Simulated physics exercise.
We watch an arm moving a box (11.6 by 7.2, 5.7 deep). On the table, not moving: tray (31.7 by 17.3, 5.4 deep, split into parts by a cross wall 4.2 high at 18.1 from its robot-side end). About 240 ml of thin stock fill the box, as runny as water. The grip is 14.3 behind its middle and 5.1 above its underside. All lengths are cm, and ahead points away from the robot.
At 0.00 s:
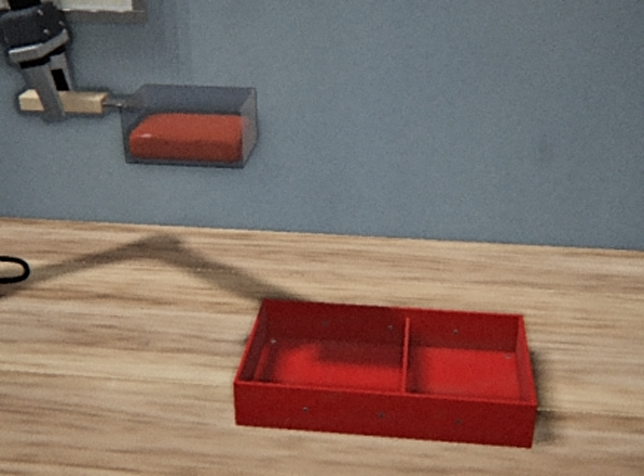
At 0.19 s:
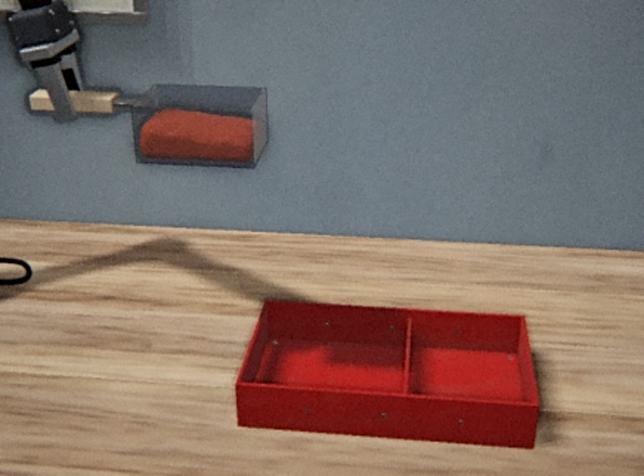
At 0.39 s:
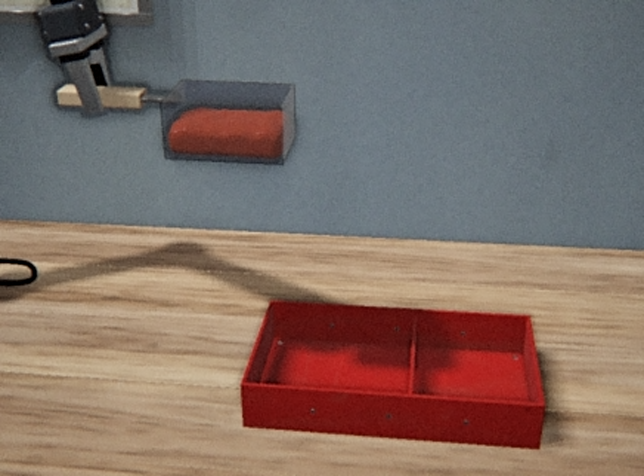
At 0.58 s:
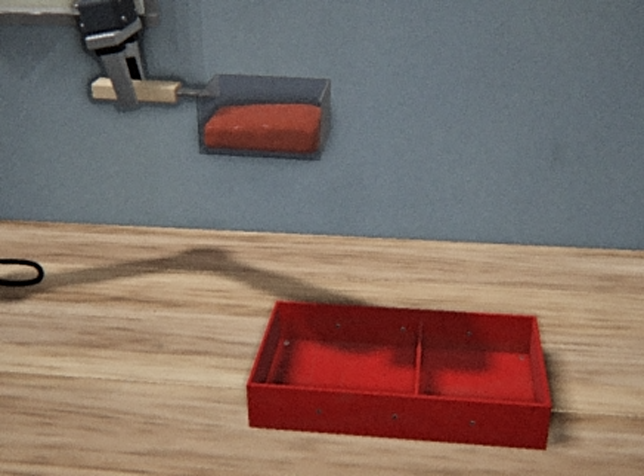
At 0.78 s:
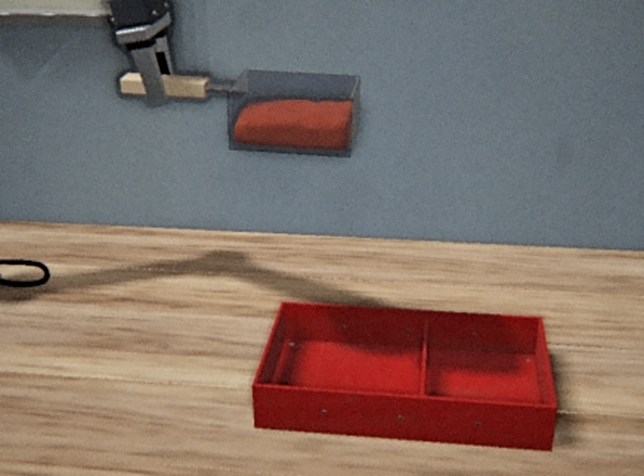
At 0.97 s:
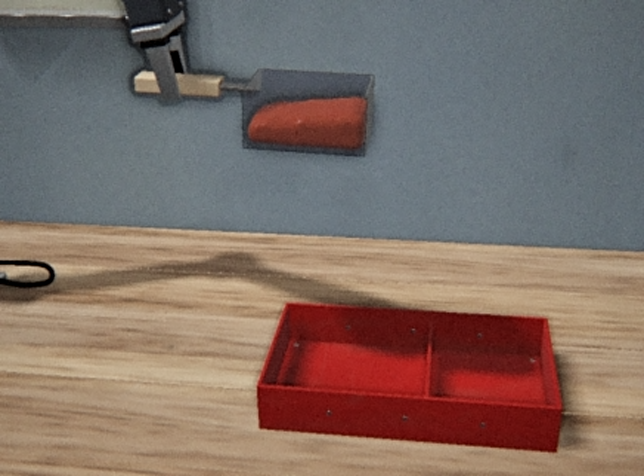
On a wooden table, a divided red tray sits still while a robot arm carries a clear box of reddish contents rightward above.
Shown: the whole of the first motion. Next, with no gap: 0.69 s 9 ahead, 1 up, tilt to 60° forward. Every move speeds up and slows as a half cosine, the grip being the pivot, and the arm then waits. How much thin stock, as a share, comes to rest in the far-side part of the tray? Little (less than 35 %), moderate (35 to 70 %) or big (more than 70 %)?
Answer: Little; less than 35 % of the thin stock finishes in the far-side part of the tray.
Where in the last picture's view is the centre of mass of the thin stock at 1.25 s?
Near (329, 163).
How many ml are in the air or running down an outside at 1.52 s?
Some 70 ml.
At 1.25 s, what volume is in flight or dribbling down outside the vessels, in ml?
Some 0 ml.
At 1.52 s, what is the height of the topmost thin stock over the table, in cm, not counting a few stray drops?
Up to some 24 cm.
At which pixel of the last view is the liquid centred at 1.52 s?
Near (360, 237).
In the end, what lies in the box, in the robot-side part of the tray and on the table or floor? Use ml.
About 80, 110, 10 ml.
After 1.25 s, tilted 22° forward, liquid up to 31 above the table; 240 ml in the box.
After 1.52 s, tilted 54° forward, liquid up to 24 above the table; 170 ml in the box, 5 ml in the robot-side part, 65 ml in the air or running down outside.
After 1.86 s, tilted 60° forward, liquid up to 60 above the table; 105 ml in the box, 75 ml in the robot-side part, 30 ml in the far-side part, 30 ml in the air or running down outside.
After 2.66 s, tilted 60° forward, liquid up to 22 above the table; 110 ml in the robot-side part, 85 ml in the box, 30 ml in the far-side part, 10 ml on the table or floor.
In the end, 110 ml in the robot-side part, 85 ml in the box, 30 ml in the far-side part, 10 ml on the table or floor. That is 12 % in the far-side part of the tray.
